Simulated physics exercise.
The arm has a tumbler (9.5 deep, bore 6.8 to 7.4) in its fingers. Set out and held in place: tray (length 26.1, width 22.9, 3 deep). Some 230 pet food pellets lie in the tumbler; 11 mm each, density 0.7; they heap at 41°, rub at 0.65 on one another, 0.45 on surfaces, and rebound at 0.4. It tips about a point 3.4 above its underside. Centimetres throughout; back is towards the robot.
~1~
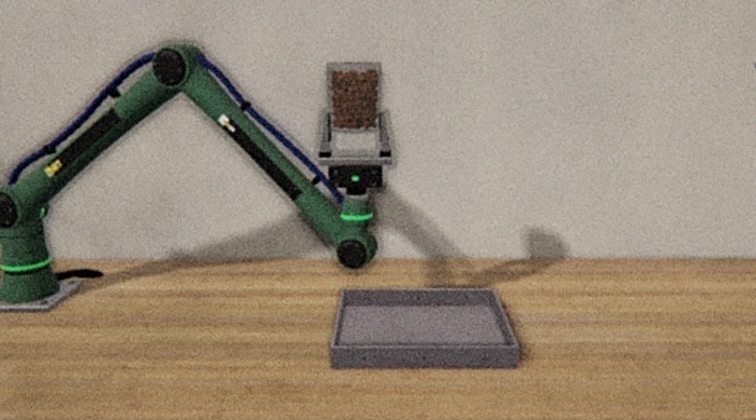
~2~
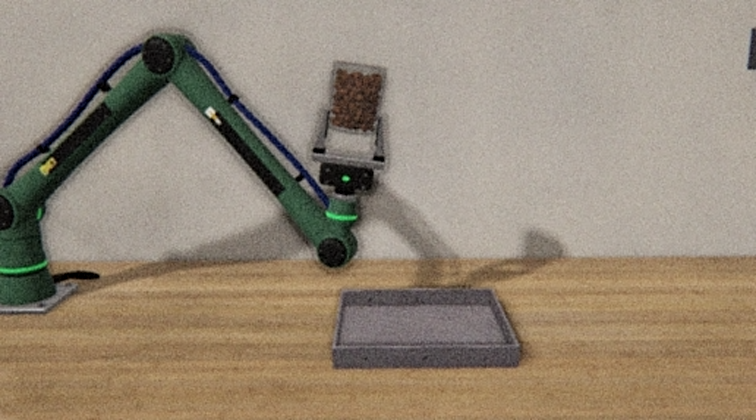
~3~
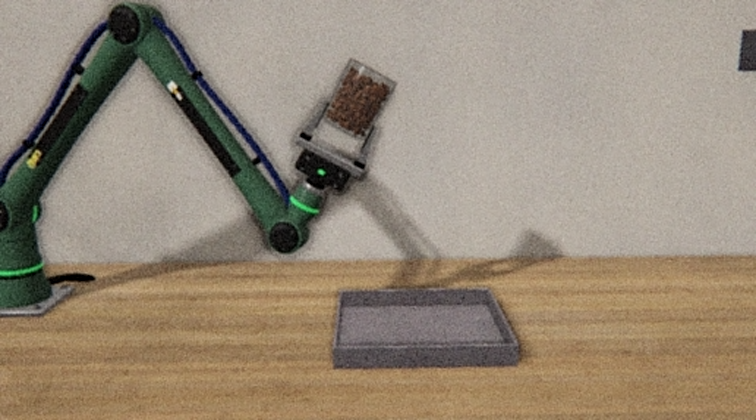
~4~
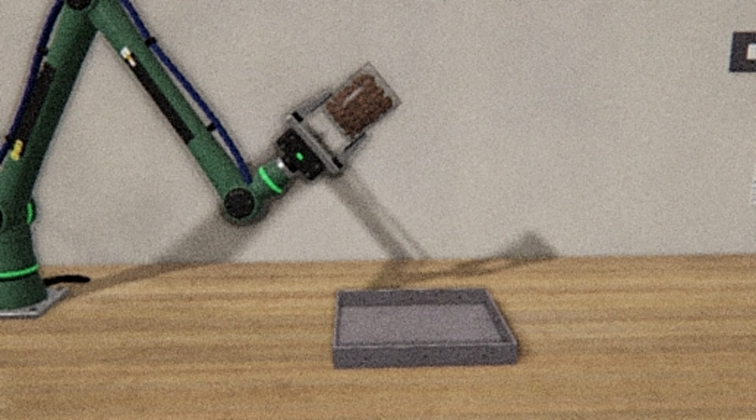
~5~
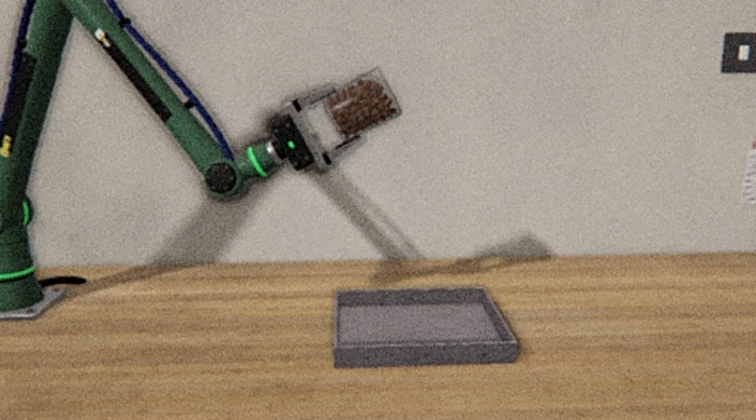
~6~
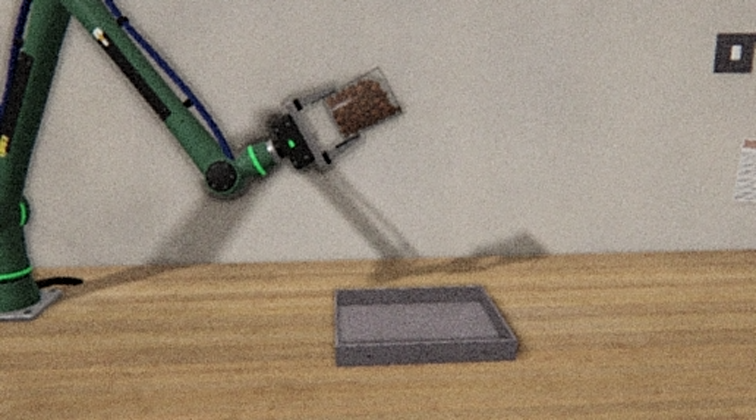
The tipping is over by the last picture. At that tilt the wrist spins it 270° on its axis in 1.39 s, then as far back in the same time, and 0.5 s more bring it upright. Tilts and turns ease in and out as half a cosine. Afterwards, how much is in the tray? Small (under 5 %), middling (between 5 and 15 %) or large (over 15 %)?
In the tray the share is small, under 5 %.
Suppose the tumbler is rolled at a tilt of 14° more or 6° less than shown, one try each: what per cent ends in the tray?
Some 20 and 0 per cent.
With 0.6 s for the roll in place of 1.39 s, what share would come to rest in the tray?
It would be near 0 per cent.
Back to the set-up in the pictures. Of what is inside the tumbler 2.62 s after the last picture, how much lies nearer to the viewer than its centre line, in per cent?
Roughly 55 per cent.
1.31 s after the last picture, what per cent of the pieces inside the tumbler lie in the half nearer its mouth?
Roughly 45 per cent.
Then, 1.31 s later, tipped 63°, highest piece 41 above the table; 229 in the tumbler, 1 in the tray.
Then, 2.62 s later, tipped 63°, highest piece 41 above the table; 226 in the tumbler, 4 in the tray.
Then, 3.48 s later, upright, highest piece 43 above the table; 226 in the tumbler, 4 in the tray.
Then, 4.18 s later, upright, highest piece 43 above the table; 226 in the tumbler, 4 in the tray.
At rest, 226 in the tumbler, 4 in the tray. That is 2 % in the tray.
